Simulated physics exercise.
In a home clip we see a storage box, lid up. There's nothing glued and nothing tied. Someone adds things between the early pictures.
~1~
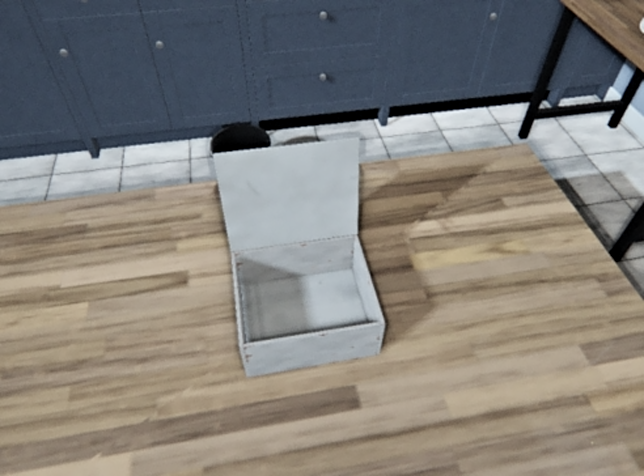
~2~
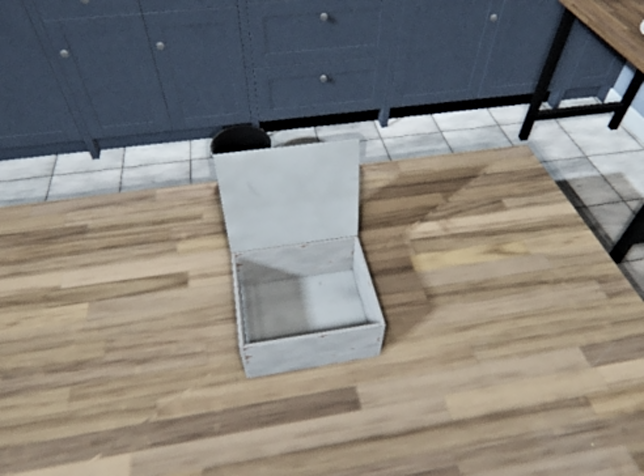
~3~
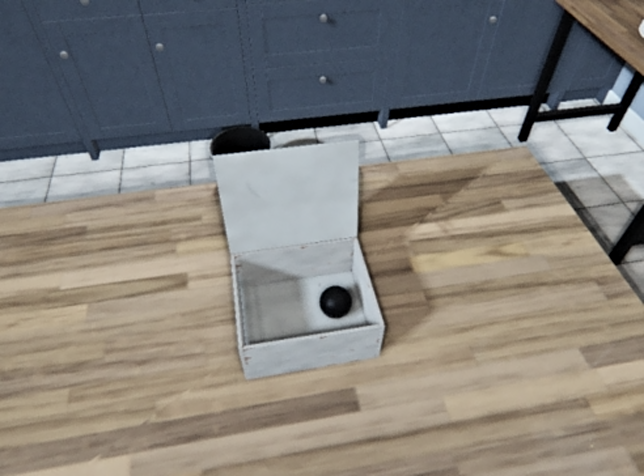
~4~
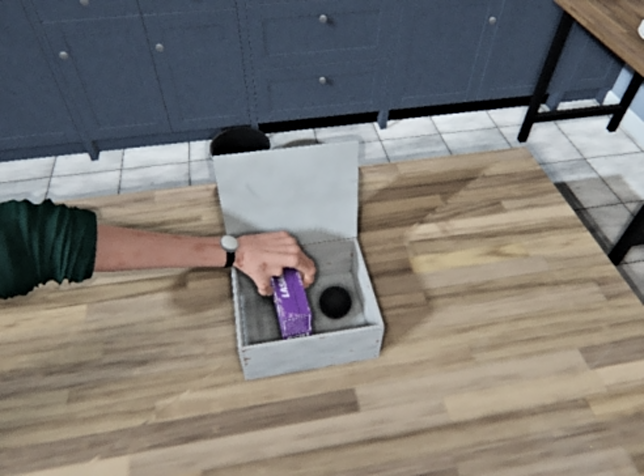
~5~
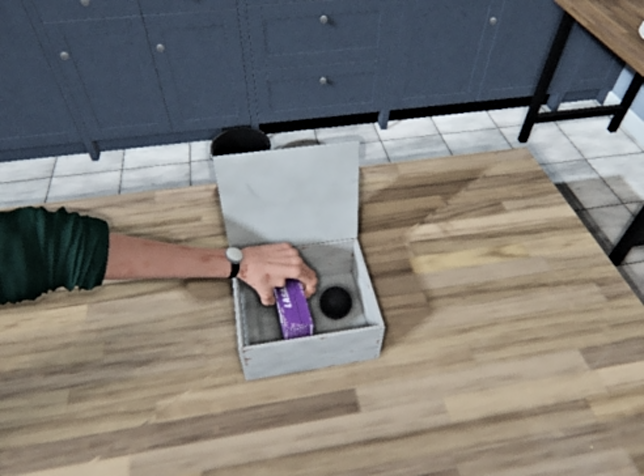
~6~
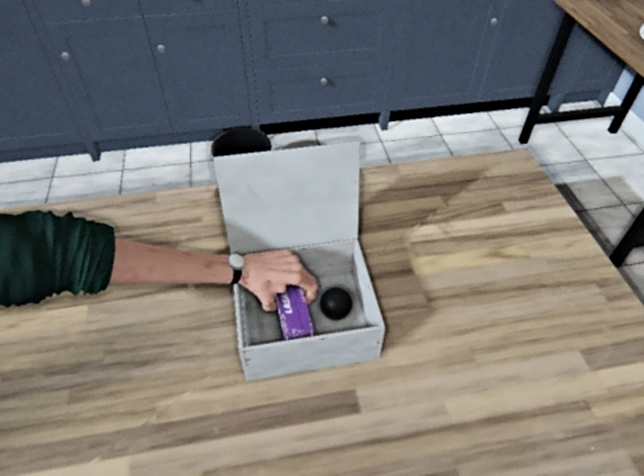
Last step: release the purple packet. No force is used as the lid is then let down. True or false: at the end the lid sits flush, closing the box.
True.
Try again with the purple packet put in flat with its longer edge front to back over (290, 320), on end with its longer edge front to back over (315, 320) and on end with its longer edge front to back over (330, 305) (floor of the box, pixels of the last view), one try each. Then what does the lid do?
On try one it fits down fine; on try two it won't go down; on try three it fits down fine.
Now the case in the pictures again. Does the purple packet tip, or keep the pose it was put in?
Looking at the last picture, the purple packet is left as set.
Then, 1.30 s on from there, lid 79° above the rim.
Then, 1.70 s on from there, lid 49° above the rim.
Then, 2.00 s on from there, lid 18° above the rim.
In the end, lid shut; both unmoved. At the end, from the last picture's camera, purple packet near (291, 307).
